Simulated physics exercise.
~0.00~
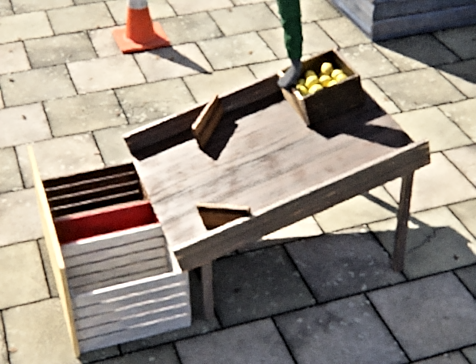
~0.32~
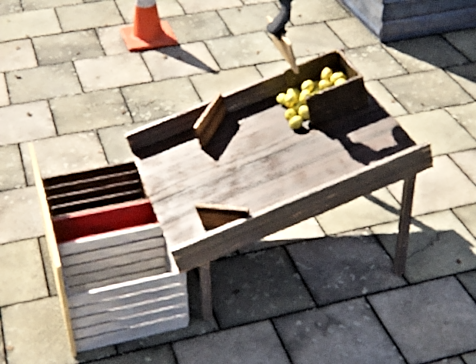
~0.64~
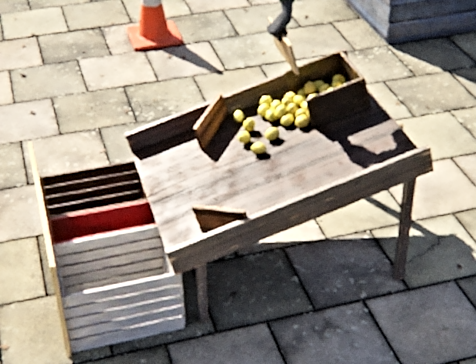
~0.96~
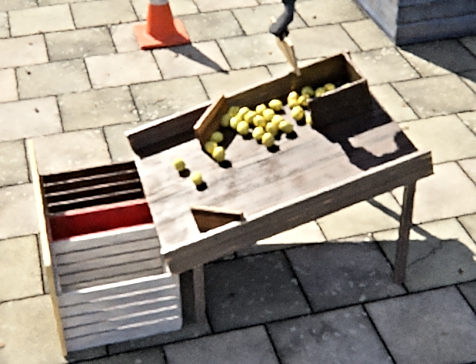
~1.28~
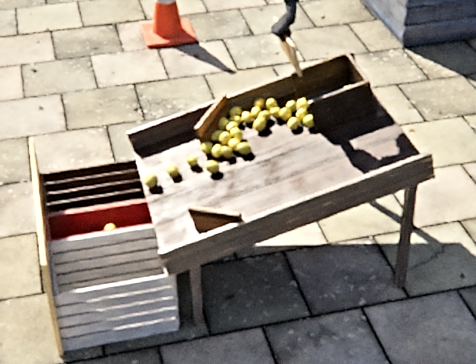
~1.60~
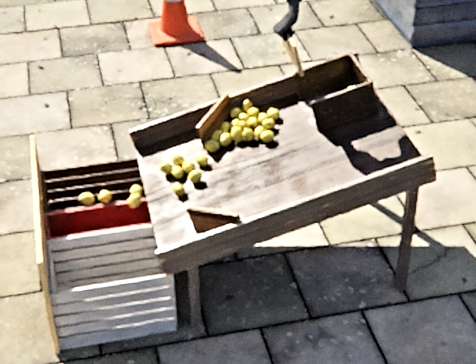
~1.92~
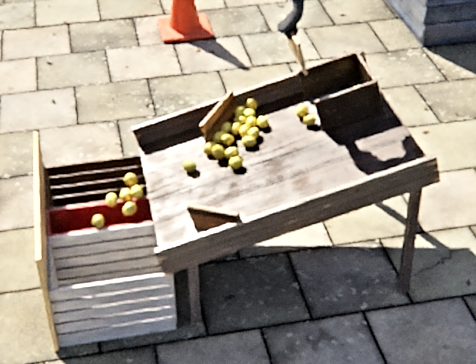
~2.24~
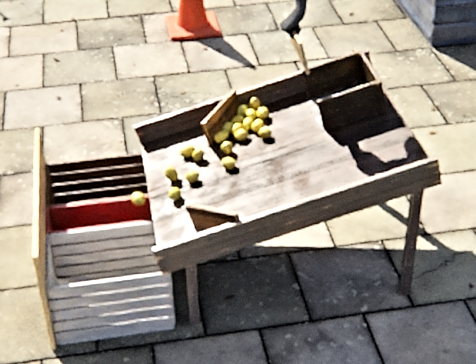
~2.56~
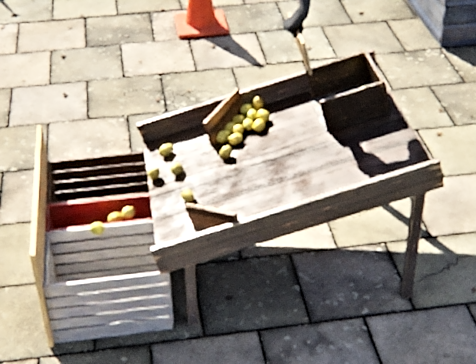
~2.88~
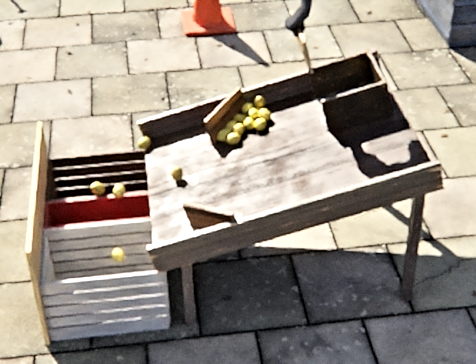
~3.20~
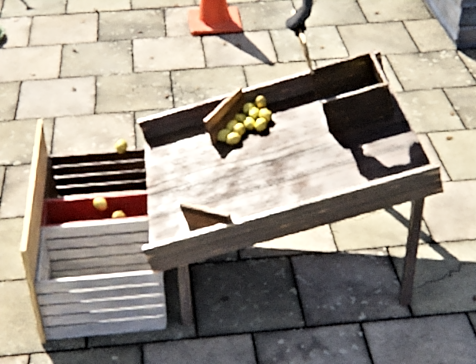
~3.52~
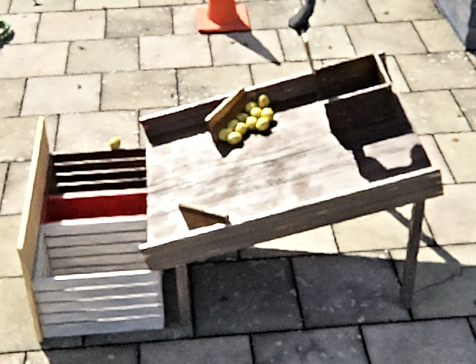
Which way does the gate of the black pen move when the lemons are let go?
The gate moves up, and it is then held above the table while the lemons roll away.
